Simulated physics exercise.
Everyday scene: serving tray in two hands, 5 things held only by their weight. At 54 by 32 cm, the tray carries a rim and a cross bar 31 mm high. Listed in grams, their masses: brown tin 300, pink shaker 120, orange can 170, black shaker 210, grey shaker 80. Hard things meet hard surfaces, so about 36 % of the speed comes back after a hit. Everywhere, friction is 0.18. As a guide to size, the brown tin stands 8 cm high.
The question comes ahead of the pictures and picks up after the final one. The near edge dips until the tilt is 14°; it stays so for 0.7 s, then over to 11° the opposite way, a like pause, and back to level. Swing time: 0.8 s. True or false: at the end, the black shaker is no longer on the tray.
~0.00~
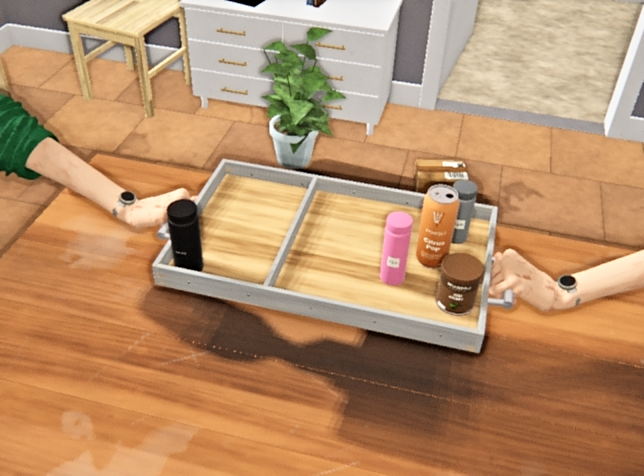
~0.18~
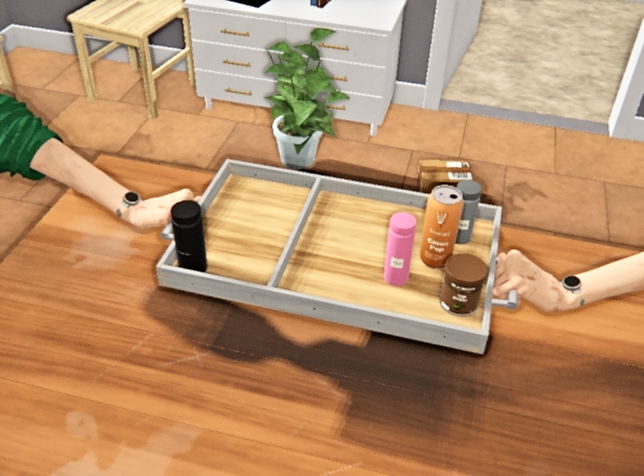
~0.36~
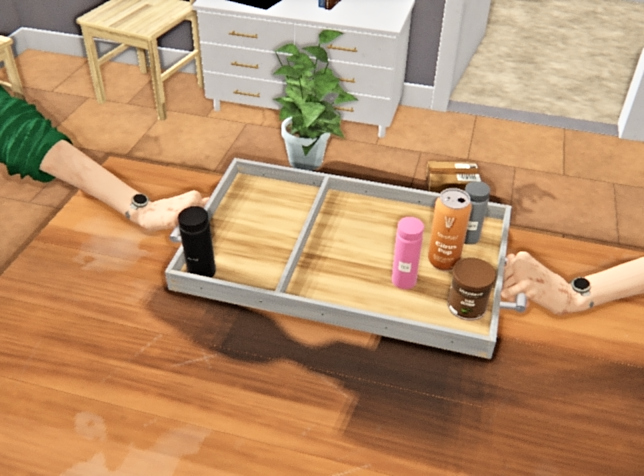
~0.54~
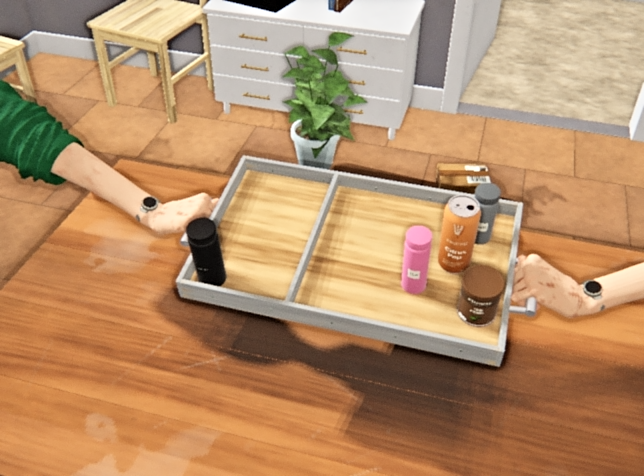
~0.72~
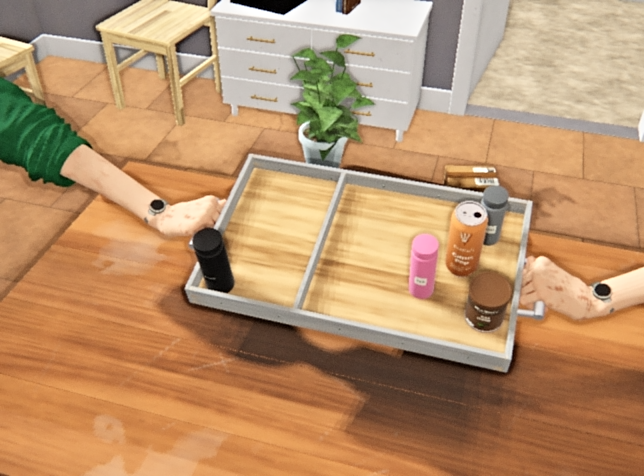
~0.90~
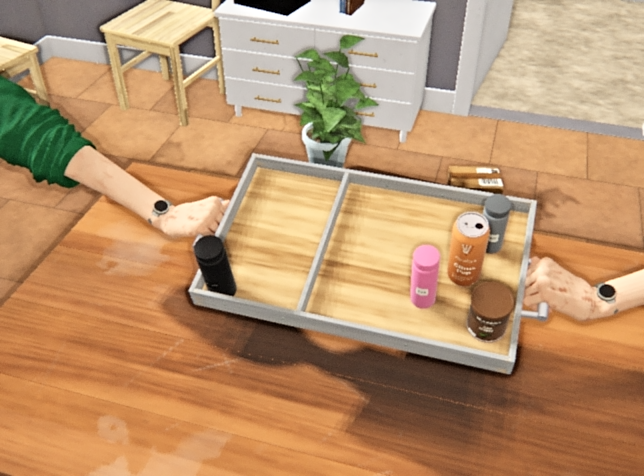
False.
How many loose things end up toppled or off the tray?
Altogether, 1.
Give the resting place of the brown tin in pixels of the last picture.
Rest position, about (499, 266) px.
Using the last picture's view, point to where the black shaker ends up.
Roughly (245, 204).
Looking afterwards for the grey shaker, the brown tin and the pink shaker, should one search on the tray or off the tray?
The grey shaker is still on the tray; the brown tin ends on the tray; the pink shaker finishes off the tray.
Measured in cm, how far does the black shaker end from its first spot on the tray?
I'd put it at about 12 centimetres.
After 1.20 s, tray at 14°, near edge down; pink shaker tipped 4° from how it sat; orange can slid 10 cm; grey shaker slid 10 cm.
After 1.90 s, tray at 7°, near edge down; pink shaker now off the tray; grey shaker slid 18 cm; orange can slid 15 cm.
After 2.60 s, tray at 11°, far edge down; grey shaker slid 16 cm; orange can slid 13 cm; brown tin slid 4 cm.
After 3.40 s, tray at 8°, far edge down; black shaker slid 10 cm near (244, 206); grey shaker slid 7 cm; brown tin slid 5 cm.
At rest (4.4 s), off the tray, pink shaker; not toppled but over 5 cm from the start, brown tin and black shaker; the other 2 in place, give or take 5 cm. Seen from the same camera at the end, black shaker near (245, 204).
